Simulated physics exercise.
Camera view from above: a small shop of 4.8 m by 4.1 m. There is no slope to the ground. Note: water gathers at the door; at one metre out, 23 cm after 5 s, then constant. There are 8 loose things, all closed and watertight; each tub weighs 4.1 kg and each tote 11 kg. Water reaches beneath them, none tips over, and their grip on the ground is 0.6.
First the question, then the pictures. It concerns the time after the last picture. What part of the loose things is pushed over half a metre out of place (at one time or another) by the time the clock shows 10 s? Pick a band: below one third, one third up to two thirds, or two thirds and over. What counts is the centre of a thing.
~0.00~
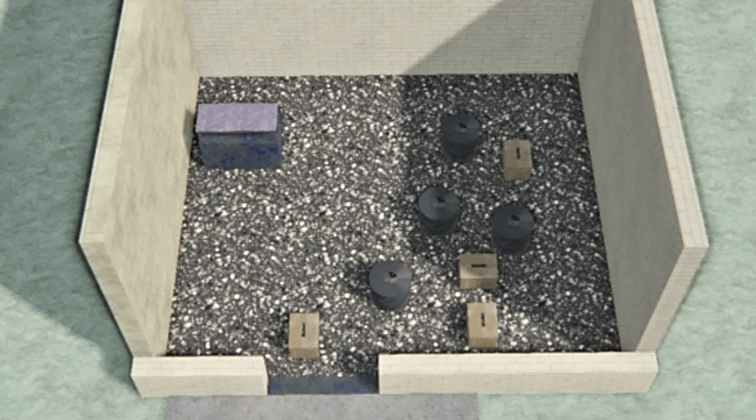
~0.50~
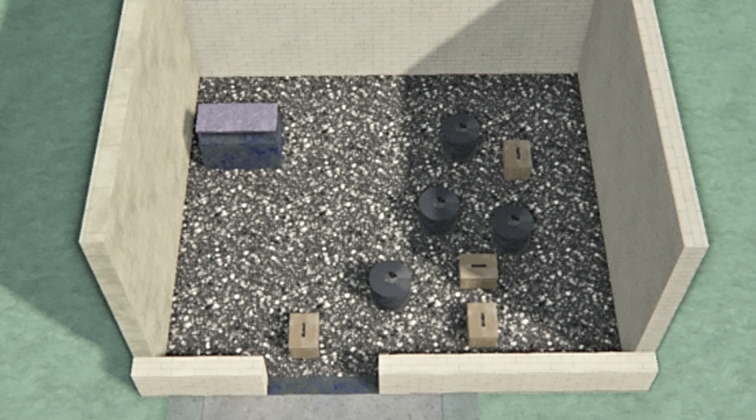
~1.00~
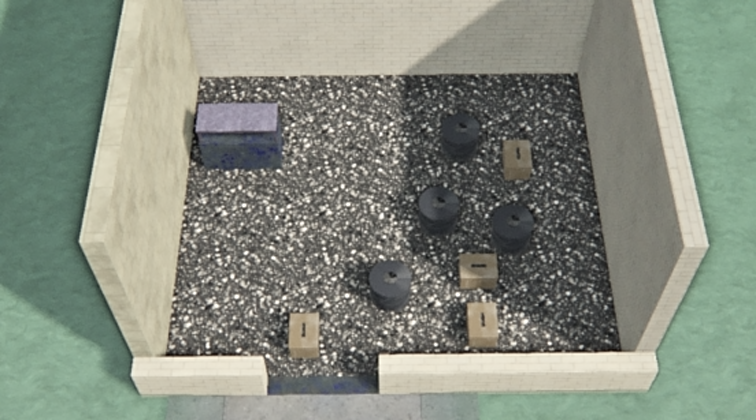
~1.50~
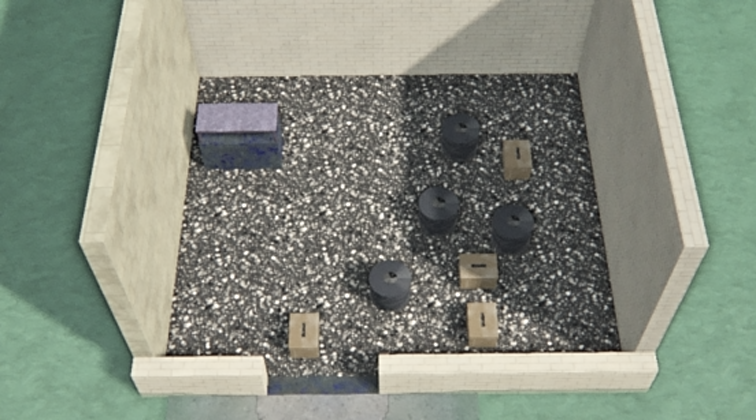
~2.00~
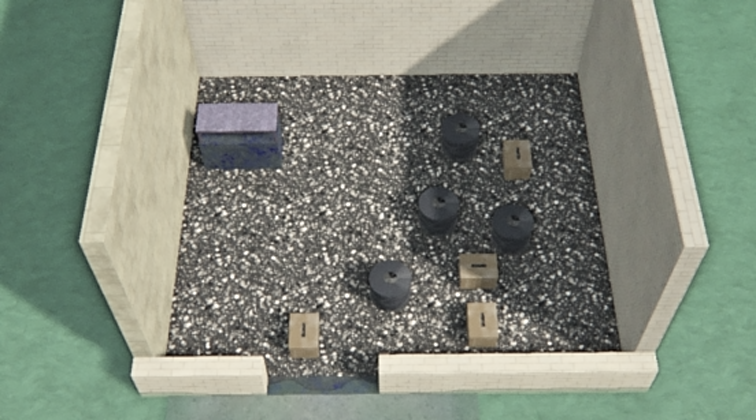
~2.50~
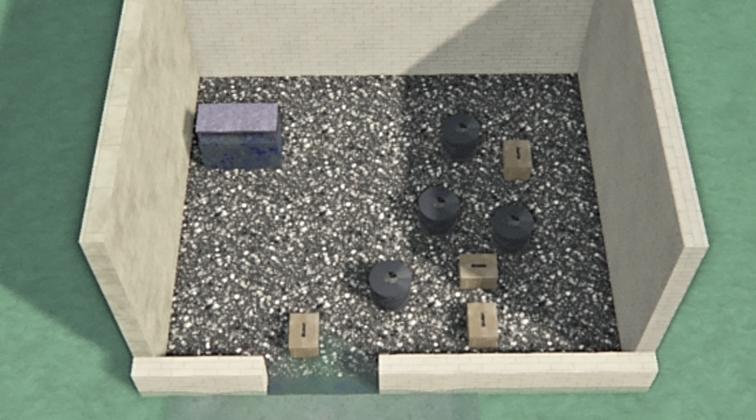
The share is one third up to two thirds.
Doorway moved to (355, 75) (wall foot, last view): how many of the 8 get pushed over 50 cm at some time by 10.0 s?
So the tally would be 4.
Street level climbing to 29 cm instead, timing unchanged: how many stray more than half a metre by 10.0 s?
Then 4.
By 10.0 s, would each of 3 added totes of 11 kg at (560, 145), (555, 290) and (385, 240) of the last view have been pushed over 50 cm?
In turn: Under, less, over.
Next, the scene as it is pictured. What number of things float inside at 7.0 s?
At that time the total is 2.
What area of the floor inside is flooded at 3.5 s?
Some 2.0 m2 of it.
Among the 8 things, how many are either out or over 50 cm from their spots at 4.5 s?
I make it 0.
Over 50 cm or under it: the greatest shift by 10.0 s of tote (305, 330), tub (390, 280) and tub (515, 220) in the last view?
In turn: Above the mark, above the mark, below the mark.
After 3.5 s 0 of 8 are over 50 cm from their spots; 0 afloat.
After 4.5 s 0 of 8 are over 50 cm from their spots; 0 afloat.
After 7.0 s 3 of 8 are over 50 cm from their spots; 2 afloat.
After 10.0 s 4 of 8 are over 50 cm from their spots, and 4 have been at some point; 3 afloat.
